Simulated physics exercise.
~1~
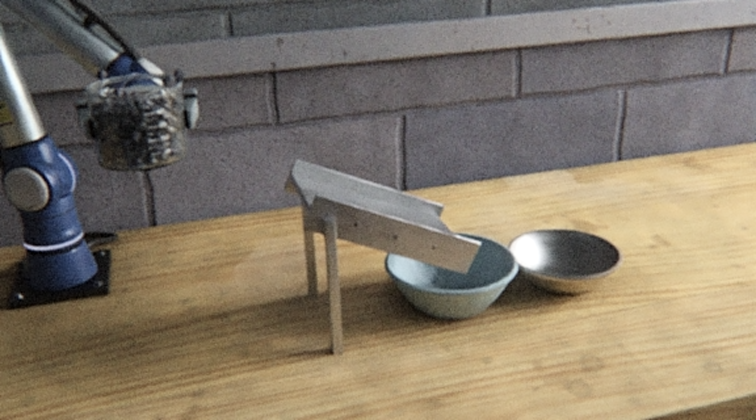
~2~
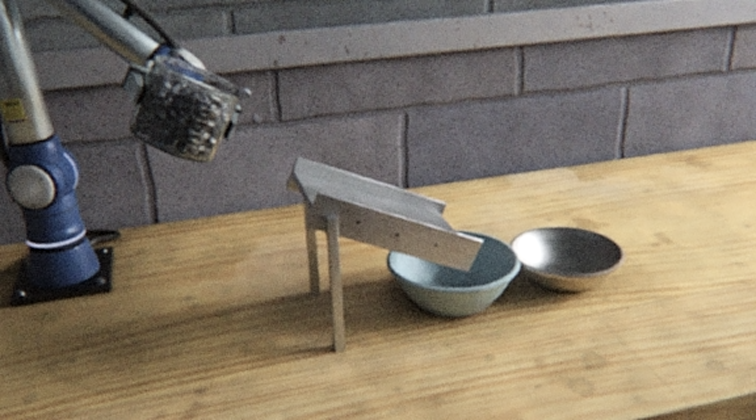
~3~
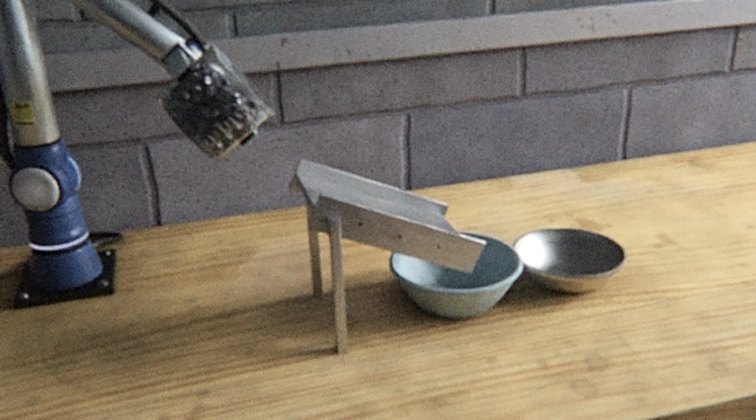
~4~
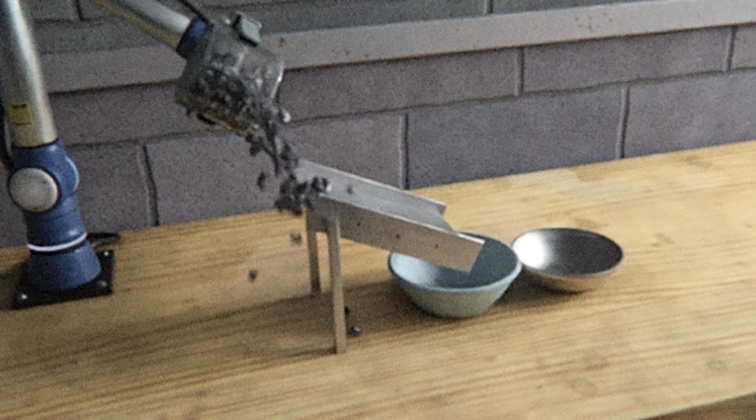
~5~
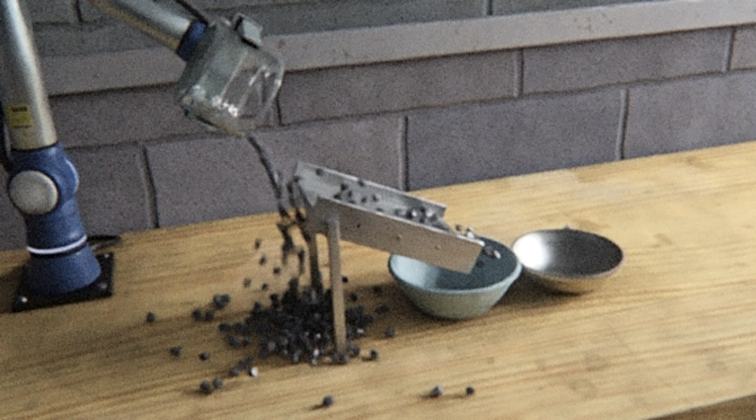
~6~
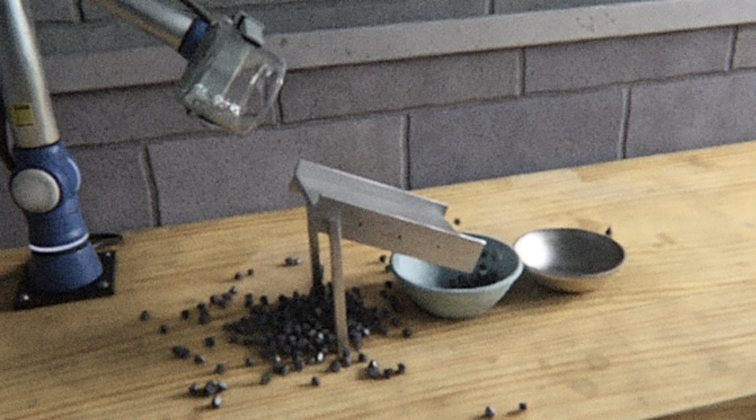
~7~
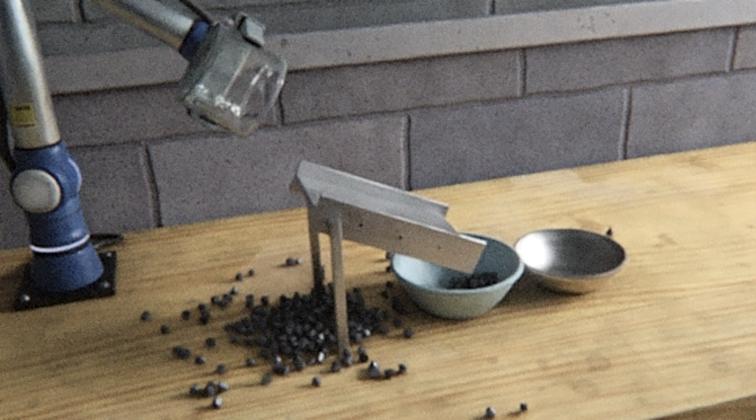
A robot arm tips dark pebbles over a chute, spilling most onto the wooden table.
